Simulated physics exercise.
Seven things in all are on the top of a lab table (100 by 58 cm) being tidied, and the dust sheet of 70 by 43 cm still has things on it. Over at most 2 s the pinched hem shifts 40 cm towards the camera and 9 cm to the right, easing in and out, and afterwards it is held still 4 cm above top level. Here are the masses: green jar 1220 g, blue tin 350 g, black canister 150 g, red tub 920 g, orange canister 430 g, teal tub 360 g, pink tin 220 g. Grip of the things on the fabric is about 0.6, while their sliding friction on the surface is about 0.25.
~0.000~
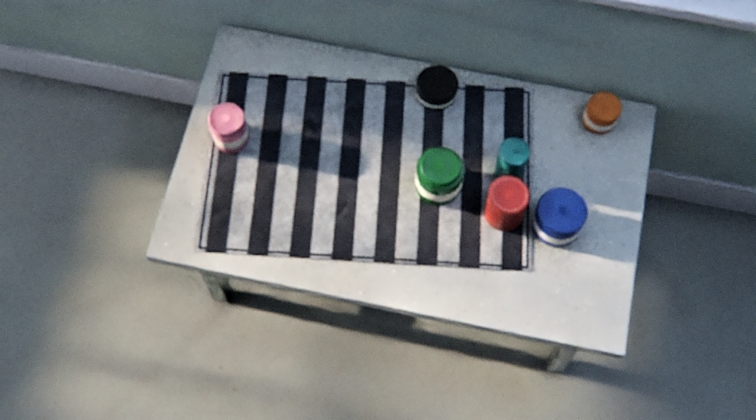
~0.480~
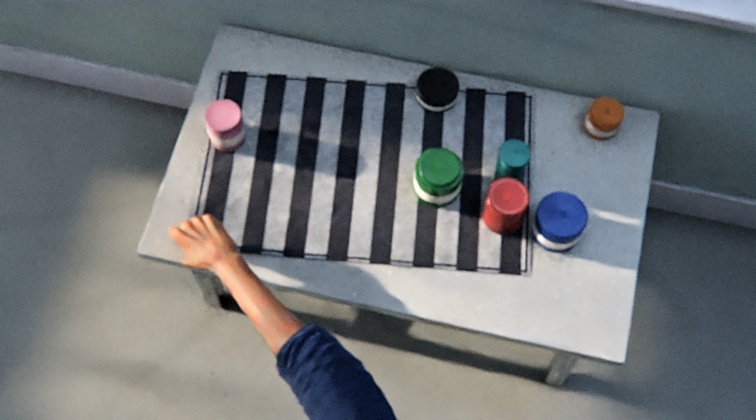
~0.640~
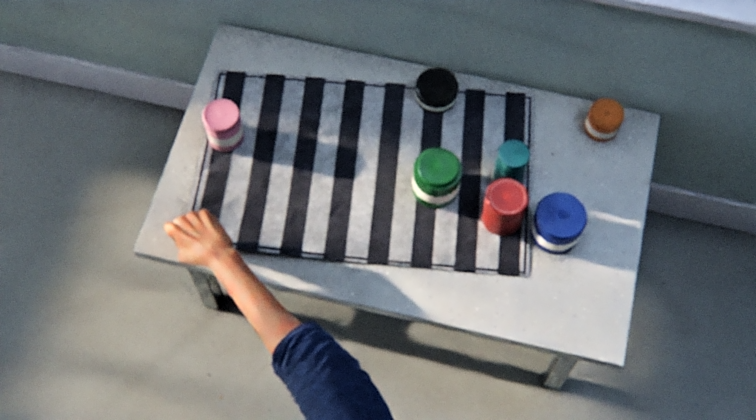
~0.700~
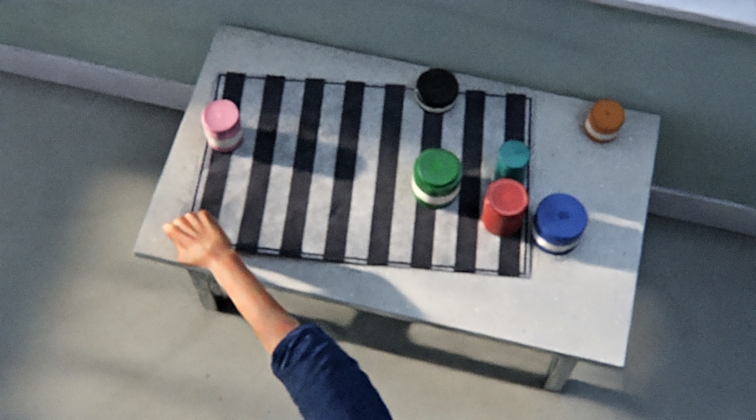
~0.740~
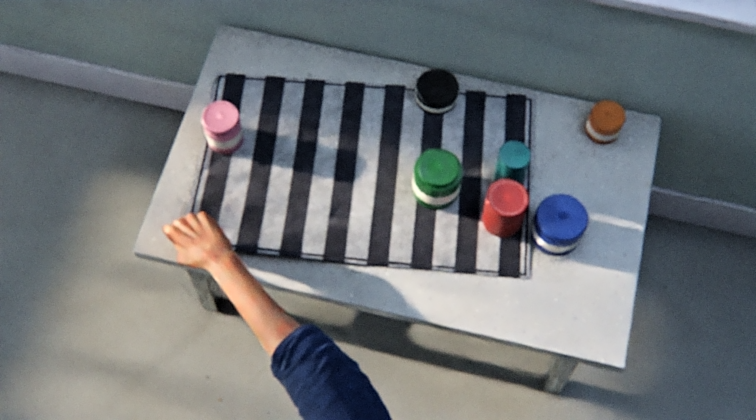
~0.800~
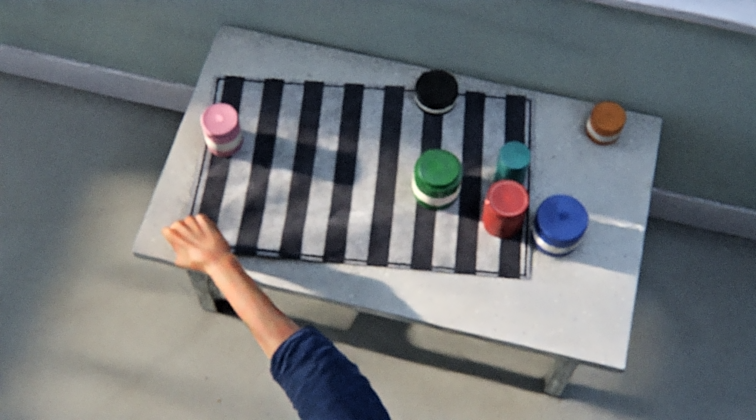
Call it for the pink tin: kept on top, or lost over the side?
Lost over the side.
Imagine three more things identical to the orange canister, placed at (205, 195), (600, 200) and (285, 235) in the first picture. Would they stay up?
Log, in listed order - lost / kept / lost.
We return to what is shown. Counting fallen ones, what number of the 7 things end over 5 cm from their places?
Tally: 5.
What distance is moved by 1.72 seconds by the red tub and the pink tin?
Estimate: Red tub near 6 cm, pink tin near 25 cm.
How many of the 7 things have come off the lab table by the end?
That works out to 1 of them.
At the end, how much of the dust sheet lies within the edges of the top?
I'd estimate close to 50 per cent.
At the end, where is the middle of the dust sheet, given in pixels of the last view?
Its centre lands at about (287, 277).
At 1.3 s, 95 % of the dust sheet is still over the top; pink tin 11 cm off its start, black canister 6 cm off its start, green jar 3 cm off its start.
At 1.7 s, 80 % of the dust sheet is still over the top; pink tin 26 cm off its start, black canister 17 cm off its start, green jar 10 cm off its start.
At 2.2 s, 60 % of the dust sheet is still over the top; pink tin over the edge, black canister 30 cm off its start at (325, 161), green jar 19 cm off its start at (371, 228).
At 2.6 s, 50 % of the dust sheet is still over the top; pink tin over the edge, black canister 34 cm off its start, green jar 23 cm off its start.
At 4.2 s, 50 % of the dust sheet is still over the top; pink tin over the edge, black canister 35 cm off its start at (305, 171), green jar 23 cm off its start at (357, 244), teal tub 21 cm off its start at (418, 194).
